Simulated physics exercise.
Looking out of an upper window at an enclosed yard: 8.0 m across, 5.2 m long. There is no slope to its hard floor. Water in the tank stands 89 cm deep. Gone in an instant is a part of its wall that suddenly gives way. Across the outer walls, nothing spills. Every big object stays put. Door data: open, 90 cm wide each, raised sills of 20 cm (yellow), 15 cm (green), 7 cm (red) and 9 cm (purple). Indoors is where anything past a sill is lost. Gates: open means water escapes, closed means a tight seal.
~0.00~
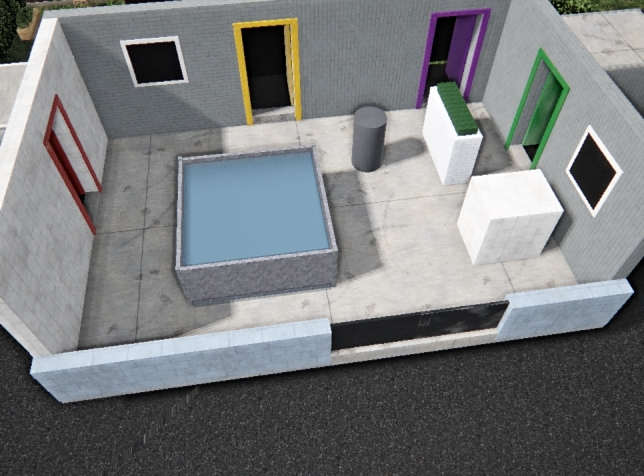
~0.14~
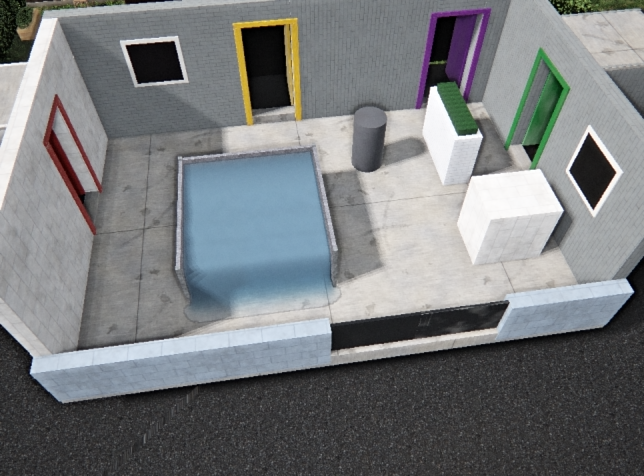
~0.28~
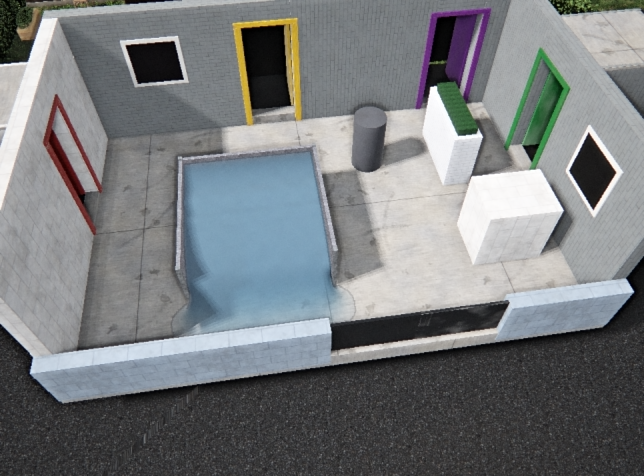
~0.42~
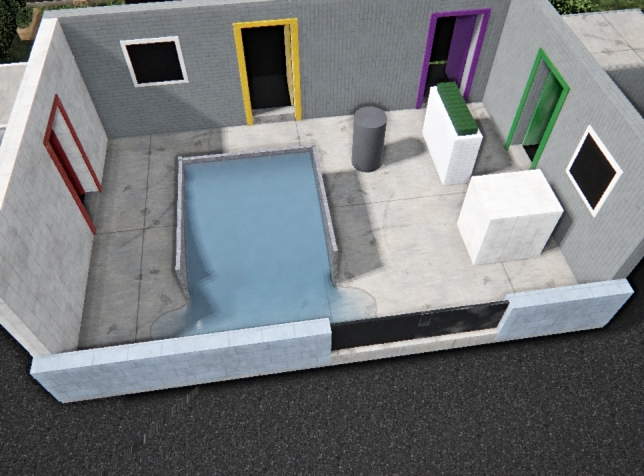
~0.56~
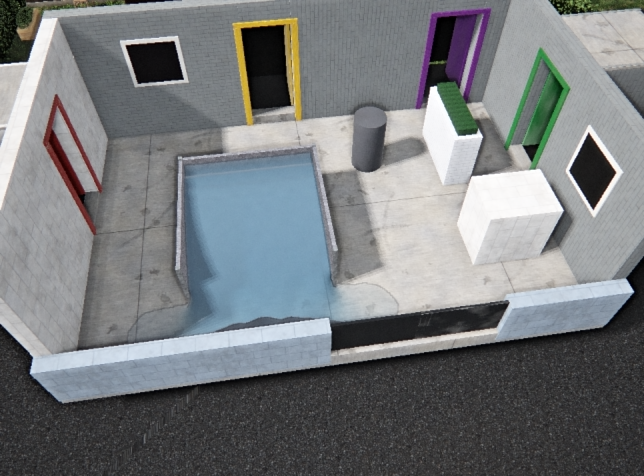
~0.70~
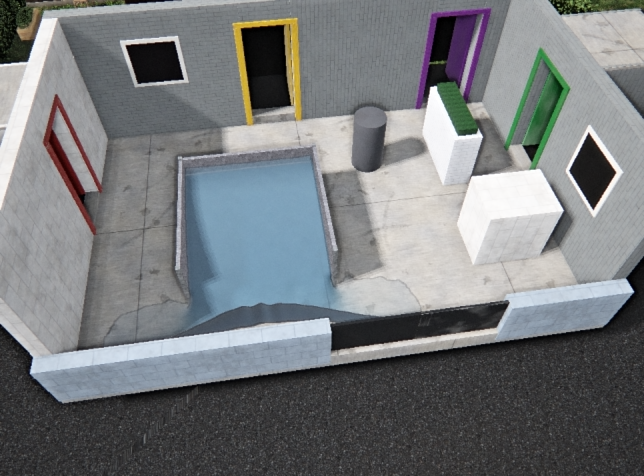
To begin with, a square tank of still blue water stands in a walled yard with coloured doorways, a grey cylinder and white blocks. Its near wall vanishes and water pours out toward the low front wall, then spreads left and right across the floor as the level in the tank drops slightly.
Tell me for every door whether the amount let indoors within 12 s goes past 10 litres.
One by one: Yellow door: Limit not crossed. Green door: Limit not crossed. Red door: Limit crossed. Purple door: Limit crossed.
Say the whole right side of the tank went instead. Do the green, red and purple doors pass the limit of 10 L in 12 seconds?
The green door comes out more than that, the red door more than that and the purple door more than that.
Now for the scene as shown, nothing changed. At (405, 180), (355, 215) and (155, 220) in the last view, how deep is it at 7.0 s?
Roughly 17, 12, 7 cm.
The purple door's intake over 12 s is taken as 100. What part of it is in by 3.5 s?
Fraction in by then: Around 0 per cent.
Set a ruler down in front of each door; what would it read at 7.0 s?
Depths: Yellow door 7 cm, green door 4 cm, red door 11 cm, purple door 14 cm.
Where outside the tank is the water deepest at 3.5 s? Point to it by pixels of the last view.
Around (514, 267).
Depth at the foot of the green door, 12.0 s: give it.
11.5 cm.
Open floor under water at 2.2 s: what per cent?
Wet share: About 45 %.
After 1.4 s water covers 25 % of the floor and is deepest (66 cm) near (259, 340); yellow door not reached, green door not reached, red door not reached, purple door not reached.
After 2.2 s water covers 45 % of the floor and is deepest (58 cm) near (74, 376); yellow door not reached, green door not reached, red door 8 cm at the sill, 0 L in, purple door not reached.
After 3.5 s water covers 75 % of the floor and is deepest (37 cm) near (514, 267); yellow door not reached, green door 9 cm at the sill, 0 L in, red door 9 cm at the sill, 1 L in, purple door not reached.
After 7.0 s water covers 100 % of the floor and is deepest (20 cm) near (421, 142); yellow door 7 cm at the sill, 0 L in, green door 4 cm at the sill, 0 L in, red door 11 cm at the sill, 8 L in, purple door 14 cm at the sill, 48 L in.
After 12.0 s water covers 100 % of the floor and is deepest (17 cm) near (511, 286); yellow door 10 cm at the sill, 0 L in, green door 11 cm at the sill, 0 L in, red door 11 cm at the sill, 48 L in, purple door 15 cm at the sill, 125 L in.
